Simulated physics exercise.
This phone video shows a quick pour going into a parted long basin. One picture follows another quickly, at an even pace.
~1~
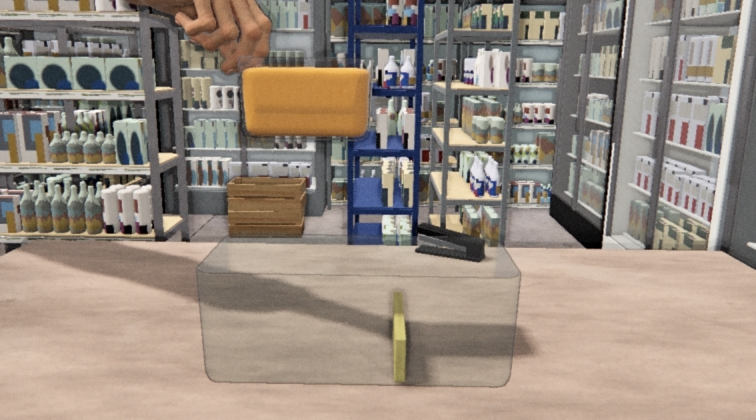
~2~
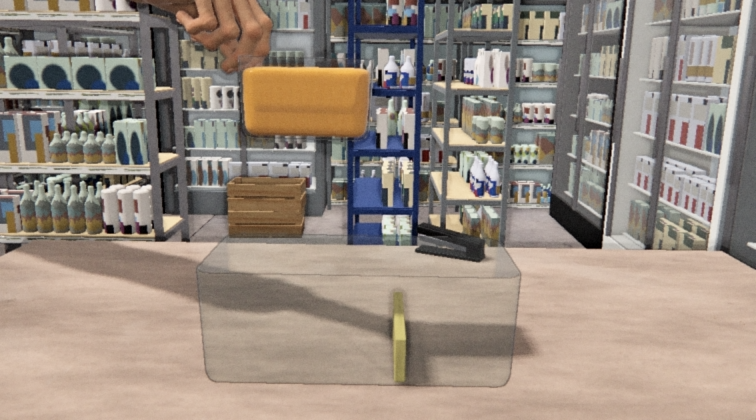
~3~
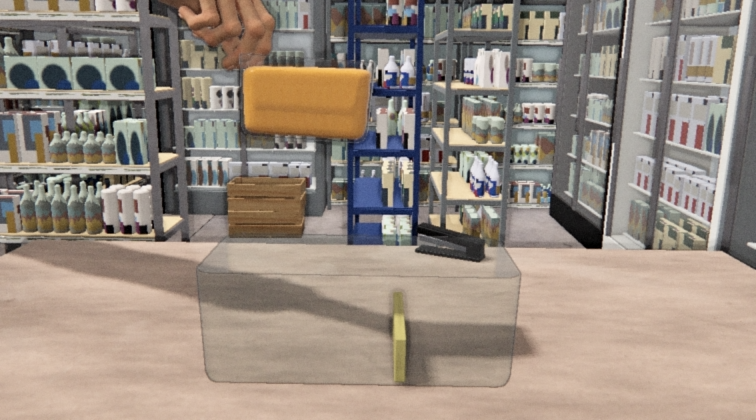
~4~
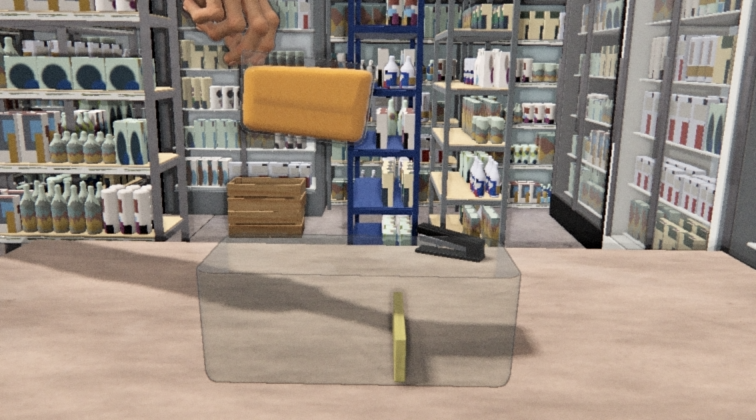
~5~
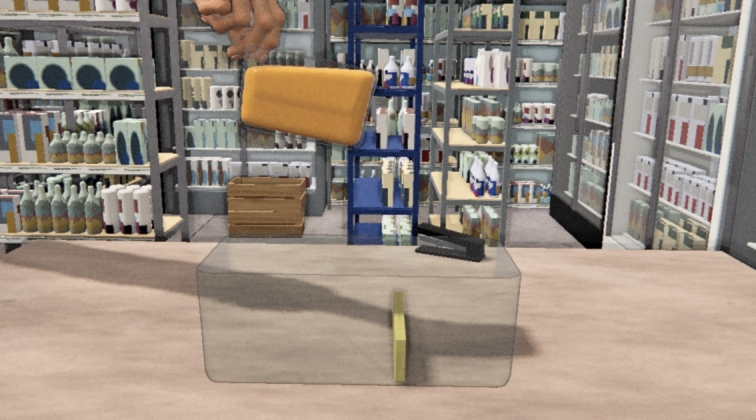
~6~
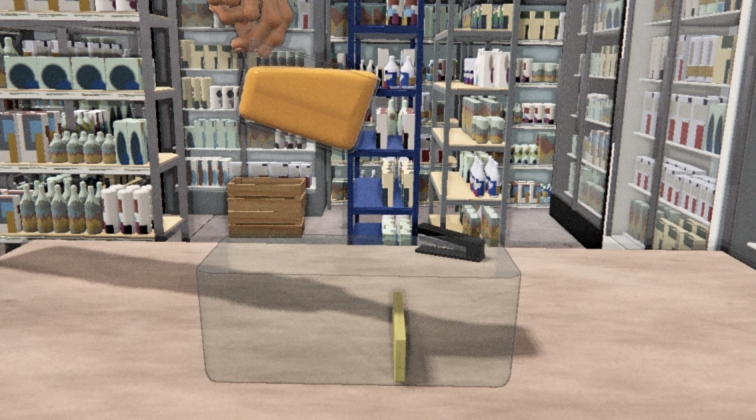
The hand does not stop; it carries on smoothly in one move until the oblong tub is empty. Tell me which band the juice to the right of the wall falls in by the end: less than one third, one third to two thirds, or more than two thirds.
I predict a lot ends up right of the wall, past two thirds.
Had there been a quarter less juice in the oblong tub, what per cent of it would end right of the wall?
About 70 parts in a hundred, give or take.
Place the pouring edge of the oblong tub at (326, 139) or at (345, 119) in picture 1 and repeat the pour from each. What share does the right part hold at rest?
Near 20 per cent for the first start, near 55 per cent for the second.
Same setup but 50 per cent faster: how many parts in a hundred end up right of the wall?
Close to 60 out of every hundred.
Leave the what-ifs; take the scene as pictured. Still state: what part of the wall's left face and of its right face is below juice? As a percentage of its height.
Once still, it is 10 % on the left and 70 % on the right.
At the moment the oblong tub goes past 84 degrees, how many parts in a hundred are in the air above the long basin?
Close to 45 per cent.
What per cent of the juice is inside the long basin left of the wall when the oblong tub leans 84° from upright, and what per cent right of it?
Reading: Left some 0 %, right some 20 %.
A moment on, the oblong tub is tipped on its side and 38 per cent is still to pour, 0 is left of the wall and 18 right of it.
Next, the oblong tub is tipped right over and 3 per cent is still to pour, 12 is left of the wall and 75 right of it.
Then the oblong tub is tipped right over and 0 per cent is still to pour, 24 is left of the wall and 73 right of it.
Later the oblong tub is tipped right over and 0 per cent is still to pour, 24 is left of the wall and 73 right of it.
Finally, 24 per cent lies left of the wall, 73 right of it and 3 outside.
